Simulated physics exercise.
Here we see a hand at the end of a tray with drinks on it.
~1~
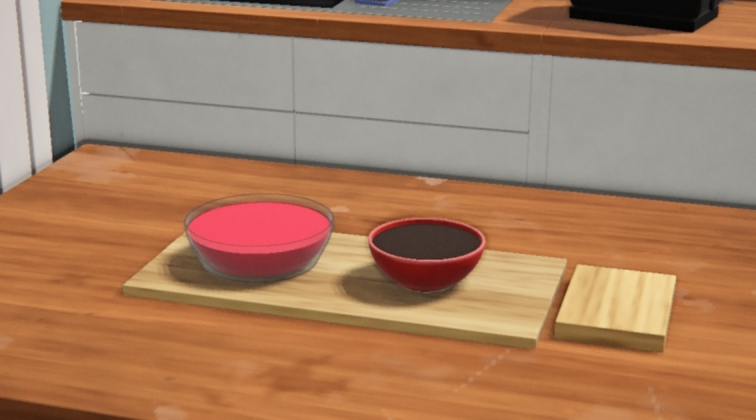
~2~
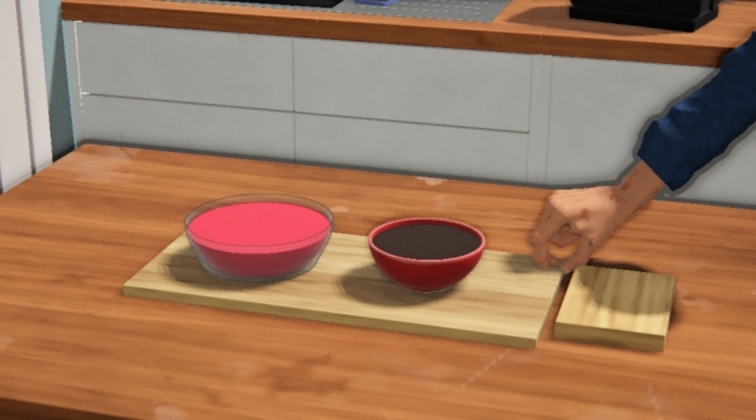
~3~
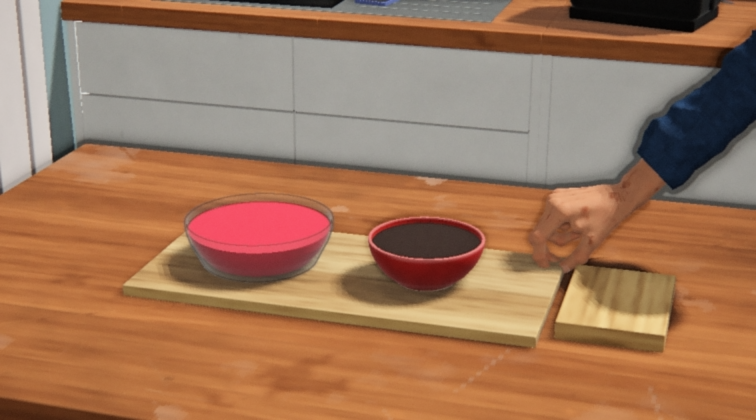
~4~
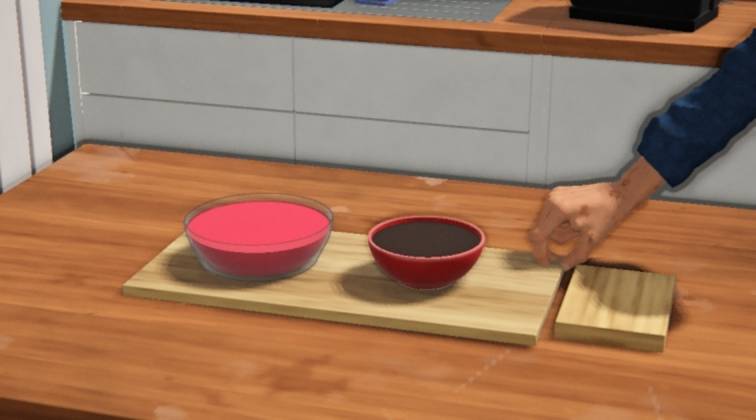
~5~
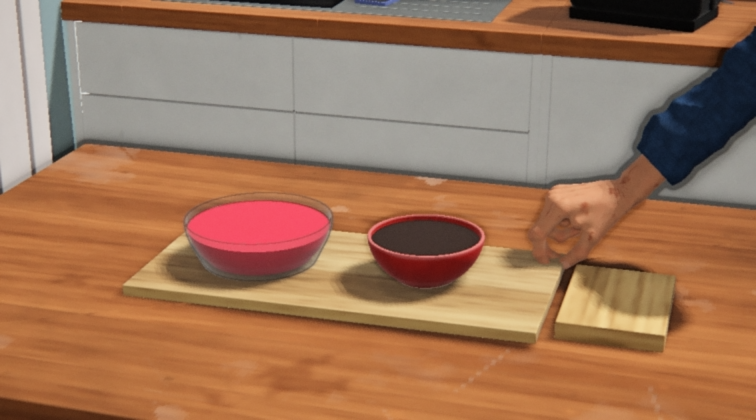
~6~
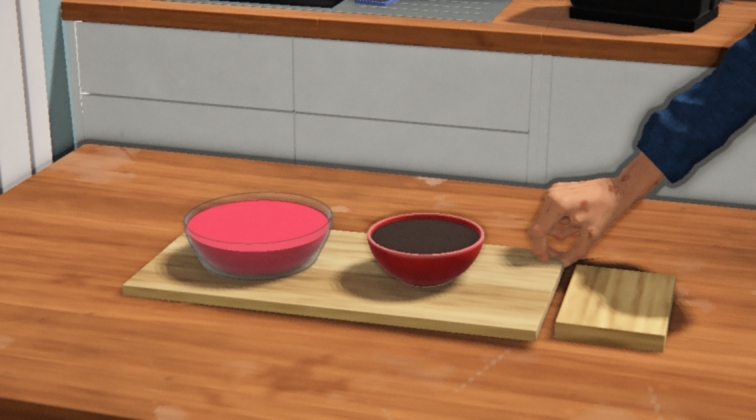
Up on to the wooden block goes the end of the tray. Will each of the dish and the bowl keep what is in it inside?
Dish: Yes, it all stays in; bowl: Yes, it all stays in.
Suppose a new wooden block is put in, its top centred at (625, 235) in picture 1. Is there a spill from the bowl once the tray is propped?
It brims over.
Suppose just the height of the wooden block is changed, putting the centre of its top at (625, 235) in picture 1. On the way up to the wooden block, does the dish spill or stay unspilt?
It pours over.
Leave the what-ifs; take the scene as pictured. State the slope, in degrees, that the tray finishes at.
About 3 degrees.
A moment on, the tray slopes by about 2°; dish, all is still inside; bowl, all is still inside.
Further on, the tray slopes by about 4°; dish, all is still inside; bowl, all is still inside.
When it is over, the tray slopes by about 3°, resting on the wooden block; dish, all is still inside; bowl, all is still inside.
